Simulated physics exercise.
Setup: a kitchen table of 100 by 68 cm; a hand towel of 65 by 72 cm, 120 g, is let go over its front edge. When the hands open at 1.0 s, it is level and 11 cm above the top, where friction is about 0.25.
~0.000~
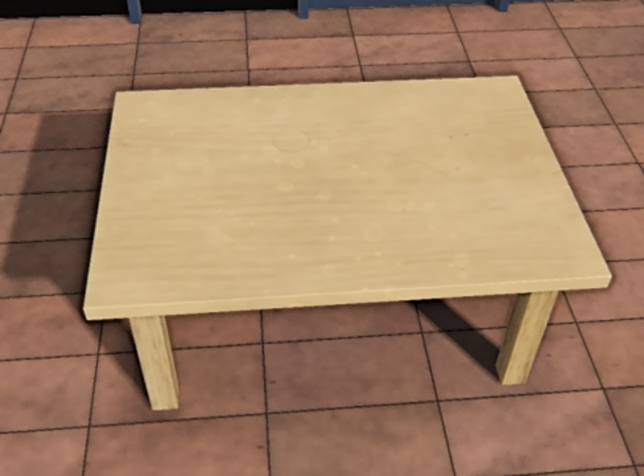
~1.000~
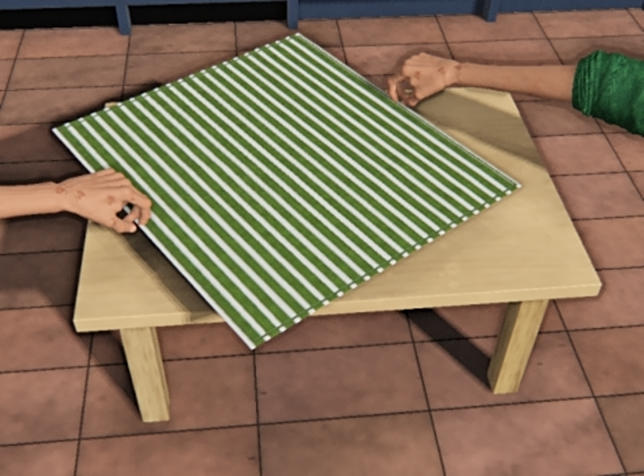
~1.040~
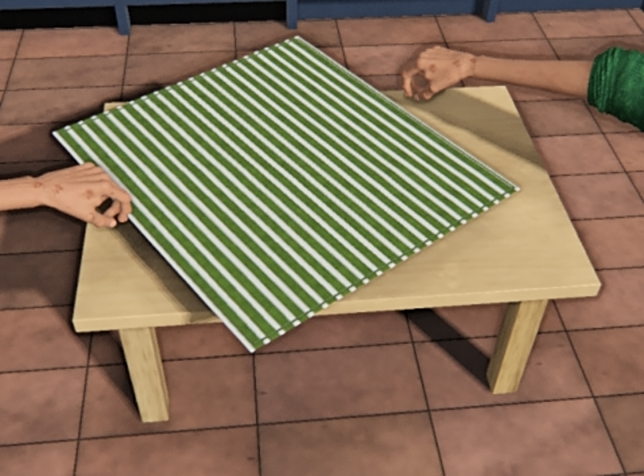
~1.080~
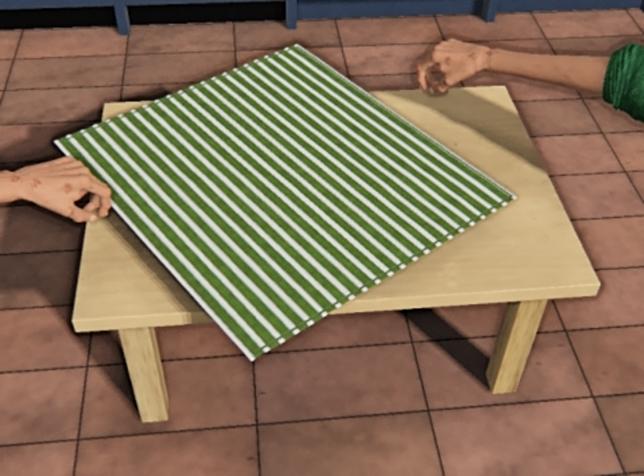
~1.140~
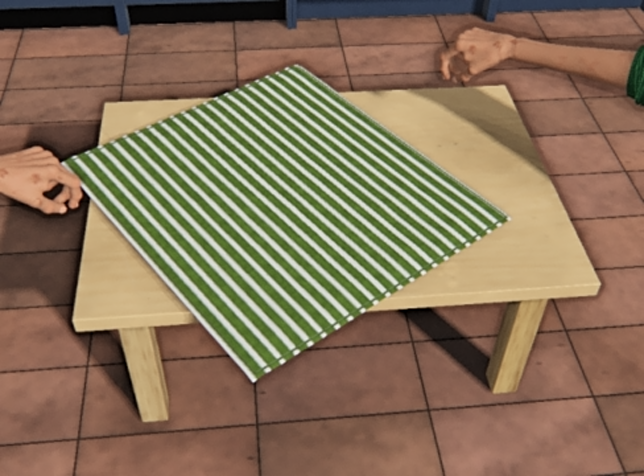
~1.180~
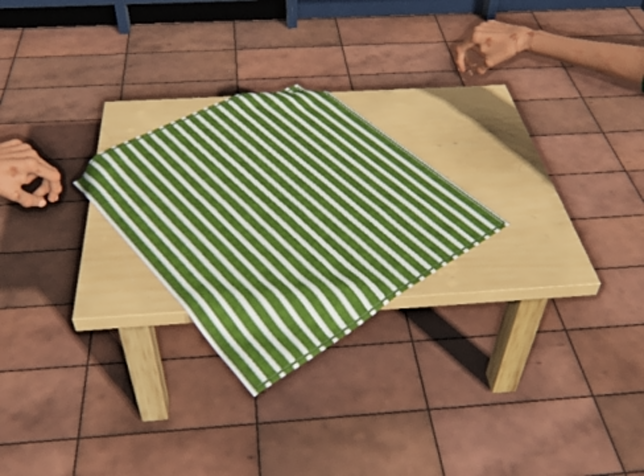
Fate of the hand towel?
Safe.
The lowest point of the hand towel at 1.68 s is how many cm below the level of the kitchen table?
Roughly 12 cm.
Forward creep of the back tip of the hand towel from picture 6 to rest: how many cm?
4 cm.
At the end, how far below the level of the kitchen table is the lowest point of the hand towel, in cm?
Around 16 centimetres.
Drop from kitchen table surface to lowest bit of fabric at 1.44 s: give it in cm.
Roughly 14 cm.
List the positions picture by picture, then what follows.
In the first picture, the bare kitchen table.
In the second picture, hand towel corners (252, 349) (53, 130) (299, 34) (522, 186).
In the third picture, hand towel corners (251, 352) (53, 133).
In the fourth picture, hand towel corners (251, 361) (55, 142).
In the fifth picture, hand towel corners (253, 382) (61, 164).
In the sixth picture, hand towel corners (510, 224).
At 1.4 s, 85 % of the hand towel is still over the top.
At 1.7 s, 85 % of the hand towel is still over the top.
At 1.9 s, 85 % of the hand towel is still over the top.
At 2.2 s, 85 % of the hand towel is still over the top.
At 4.4 s, 85 % of the hand towel is still over the top.
